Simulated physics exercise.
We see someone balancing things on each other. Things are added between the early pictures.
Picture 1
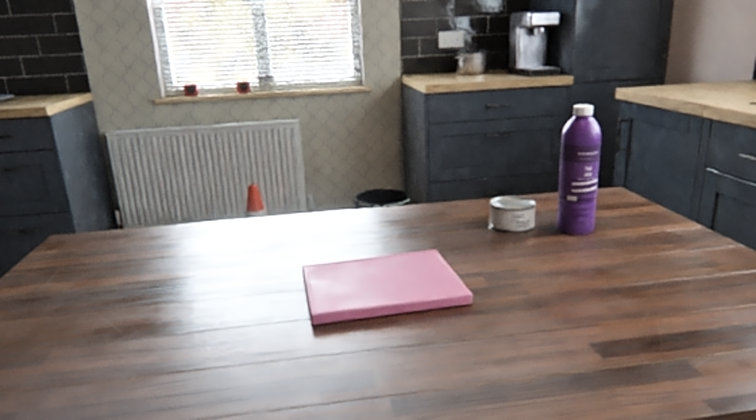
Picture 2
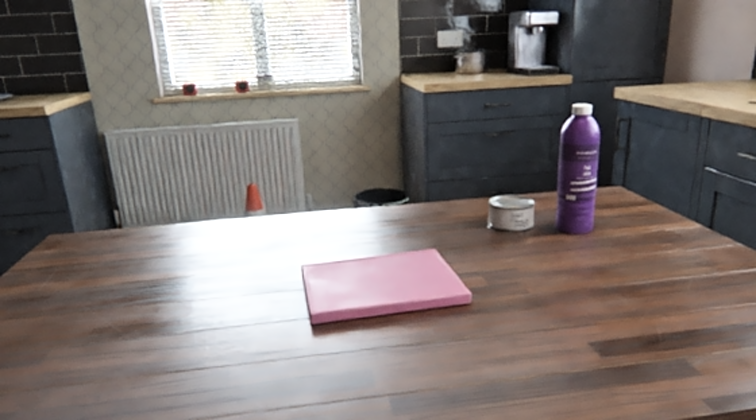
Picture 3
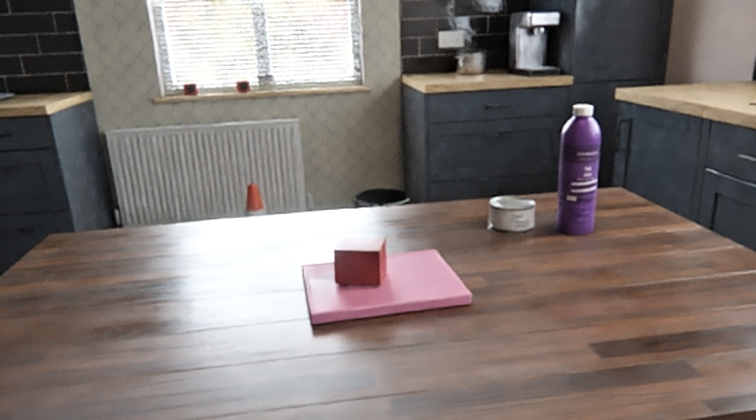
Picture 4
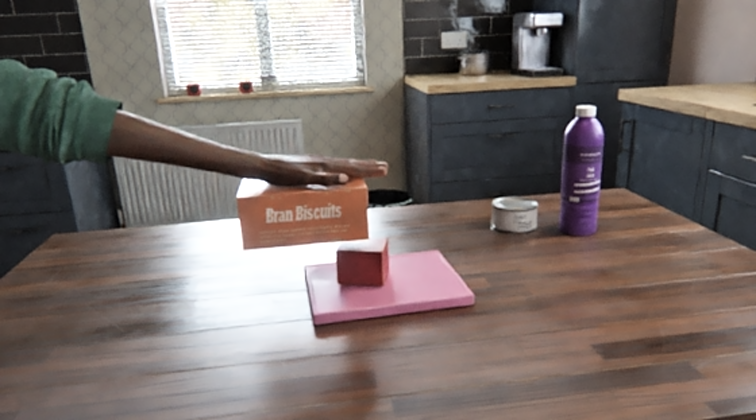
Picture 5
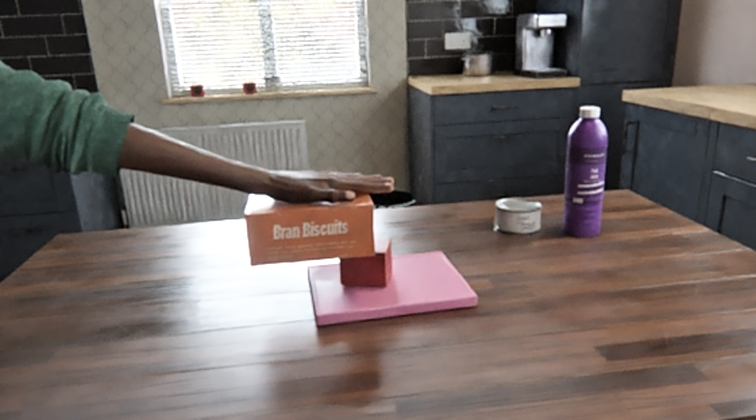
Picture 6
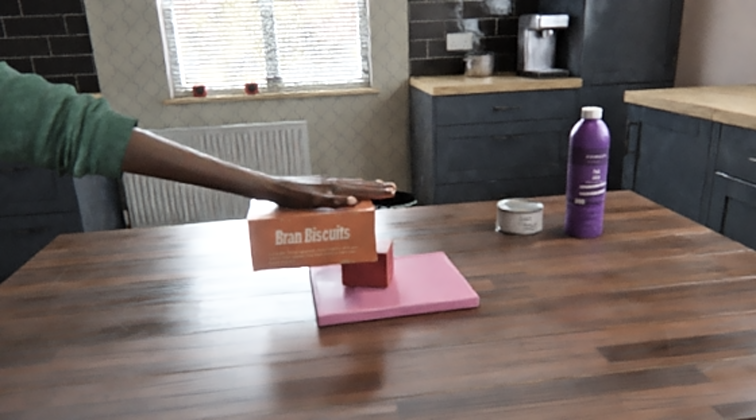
Hand lowering an orange Bran Biscuits box onto a small red block, which appeared earlier on a pink tray, and keeping hold.
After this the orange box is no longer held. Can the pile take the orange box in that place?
The pile gives way.
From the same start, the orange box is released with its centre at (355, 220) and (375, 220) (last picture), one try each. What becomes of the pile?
First, it keeps its balance; second, it keeps its balance.
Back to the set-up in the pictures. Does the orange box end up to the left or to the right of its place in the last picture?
To the left.
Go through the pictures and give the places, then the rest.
In the first frame, the last thing is not in view yet; white tub (512, 214).
In the second frame, the last thing is not in view yet; pink tray (380, 282).
In the third frame, the last thing is not in view yet; white tub (512, 214).
In the fourth frame, on its way; orange box (304, 205); pink tray (383, 283).
In the fifth frame, on its way; orange box (311, 220); white tub (518, 216).
In the sixth frame, set down, still held; orange box (313, 225); pink tray (388, 285).
Then, 0.20 s past the last view, orange box now fallen.
Then, 0.30 s past the last view, things are still on the move.
Then, 0.50 s past the last view, as before.
Finally, fallen, orange box; the other 4 still in place. Final places as the last picture's camera would see them, orange box near (286, 252). The pile loses its balance.
